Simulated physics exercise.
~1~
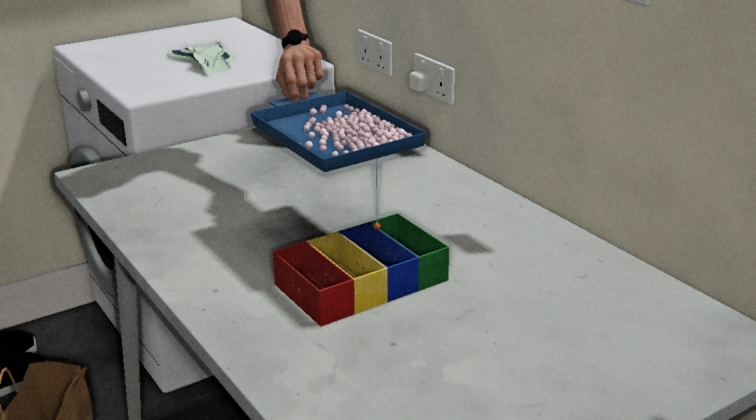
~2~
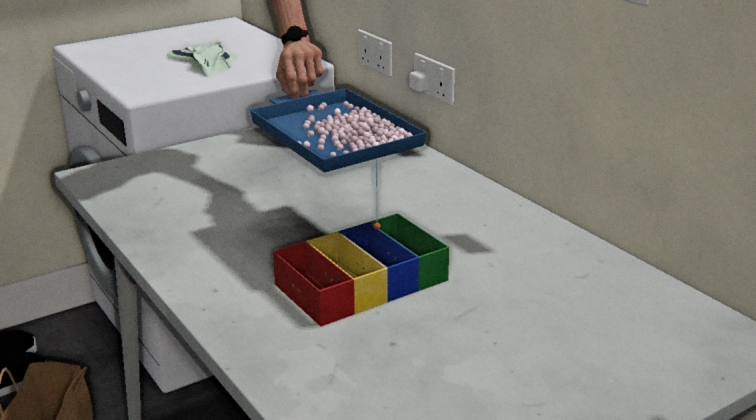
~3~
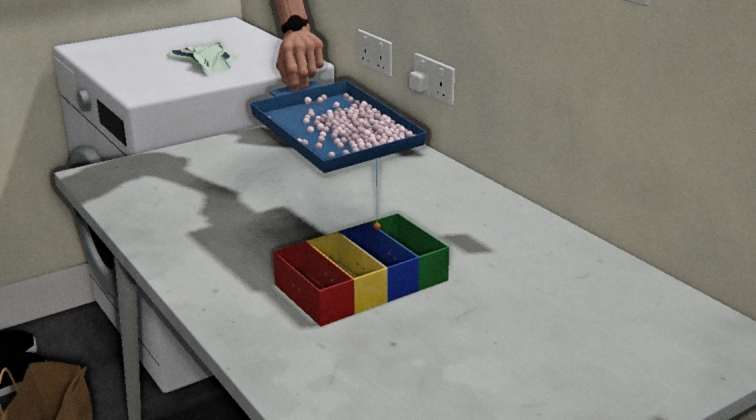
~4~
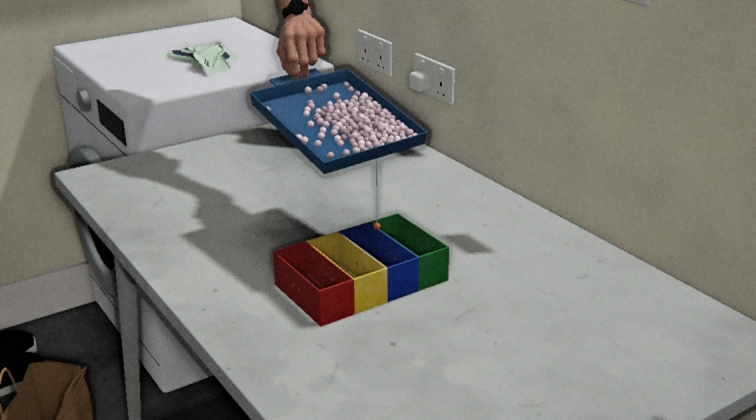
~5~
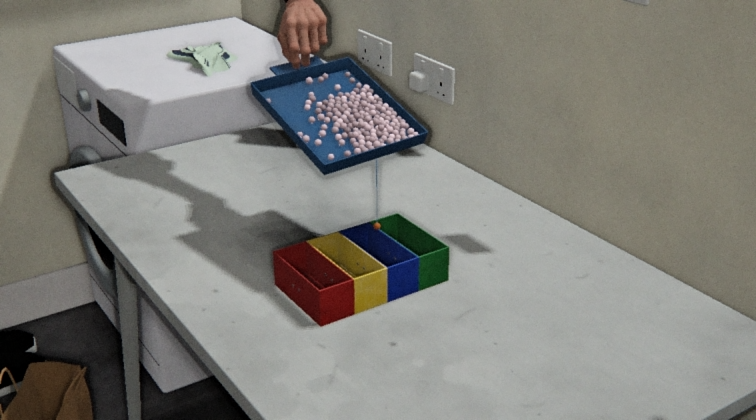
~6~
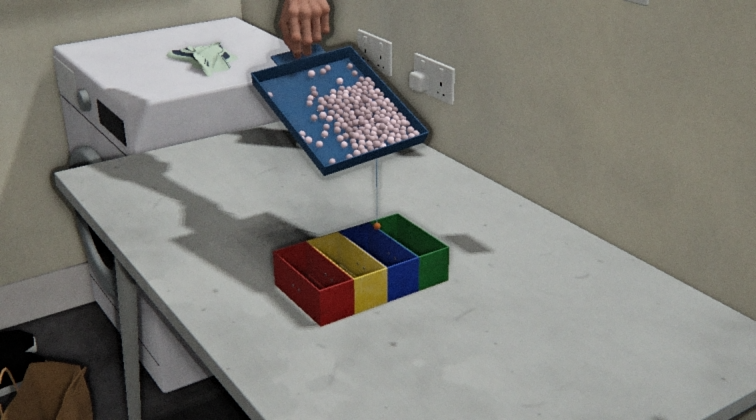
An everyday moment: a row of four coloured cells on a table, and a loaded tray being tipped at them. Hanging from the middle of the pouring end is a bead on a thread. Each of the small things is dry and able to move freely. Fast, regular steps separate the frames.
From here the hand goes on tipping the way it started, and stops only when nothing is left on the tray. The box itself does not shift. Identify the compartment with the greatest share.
Greatest share: Yellow.
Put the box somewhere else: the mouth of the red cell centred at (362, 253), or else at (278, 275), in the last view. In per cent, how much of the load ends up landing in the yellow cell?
The first position comes out at 30 per cent, the other at 10 per cent.
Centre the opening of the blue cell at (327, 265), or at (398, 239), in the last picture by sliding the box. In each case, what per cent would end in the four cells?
Try 1: Some 60 %; try 2: Some 90 %.
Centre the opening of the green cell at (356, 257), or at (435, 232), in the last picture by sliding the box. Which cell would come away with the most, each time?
Case A: The green cell; case B: That red cell.
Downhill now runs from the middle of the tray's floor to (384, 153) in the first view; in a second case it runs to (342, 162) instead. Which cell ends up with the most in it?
So the first one goes to the cell in green and the second to the yellow one.
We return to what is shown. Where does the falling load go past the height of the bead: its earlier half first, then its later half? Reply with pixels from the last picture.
First half (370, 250); second half (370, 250).
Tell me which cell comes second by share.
Rank 2: The blue one.
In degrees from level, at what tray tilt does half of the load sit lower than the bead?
I'd say it is tilted about 105°.
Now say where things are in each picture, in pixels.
In the first picture, corners of the pouring end at (324, 158) and (424, 132), level; middle of the load at (366, 134), sugar pearls; bead on its thread at (377, 226); red cell at (337, 299); yellow cell at (371, 288); blue cell at (403, 276); green cell at (434, 266).
In the second picture, corners of the pouring end at (324, 158) and (424, 132), level; middle of the load at (366, 133).
In the third picture, corners of the pouring end at (324, 159) and (424, 132), tipped barely, lowest at the left corner; middle of the load at (366, 130), a stray few on the move.
In the fourth picture, corners of the pouring end at (325, 161) and (425, 132), tipped a little, lowest at the left corner; middle of the load at (366, 125), a small part on the move.
In the fifth picture, corners of the pouring end at (325, 163) and (425, 131), tipped clearly, lowest at the left corner; middle of the load at (367, 122), a small part on the move.
In the sixth picture, corners of the pouring end at (326, 165) and (426, 131), tipped clearly, lowest at the left corner; middle of the load at (367, 119), about a third on the move; red cell at (337, 299); yellow cell at (371, 288); blue cell at (403, 276); green cell at (434, 266).
Soon, tray tipped steeply; nearly all on the tray; a stray few falling or outside the box.
A while on, tray tipped past a quarter turn; about a quarter on the tray; about a quarter in the yellow cell; a small part in the blue cell; a small part in the green cell; a small part in the red cell; about a third falling or outside the box.
Towards the end, tray tipped past a quarter turn; about a third in the yellow cell; about a quarter in the blue cell; a small part in the green cell; a small part in the red cell; a small part falling or outside the box.
Finally, tray tipped past a quarter turn; about a third in the yellow cell; about a quarter in the blue cell; a small part in the green cell; a small part in the red cell; a small part outside the box.
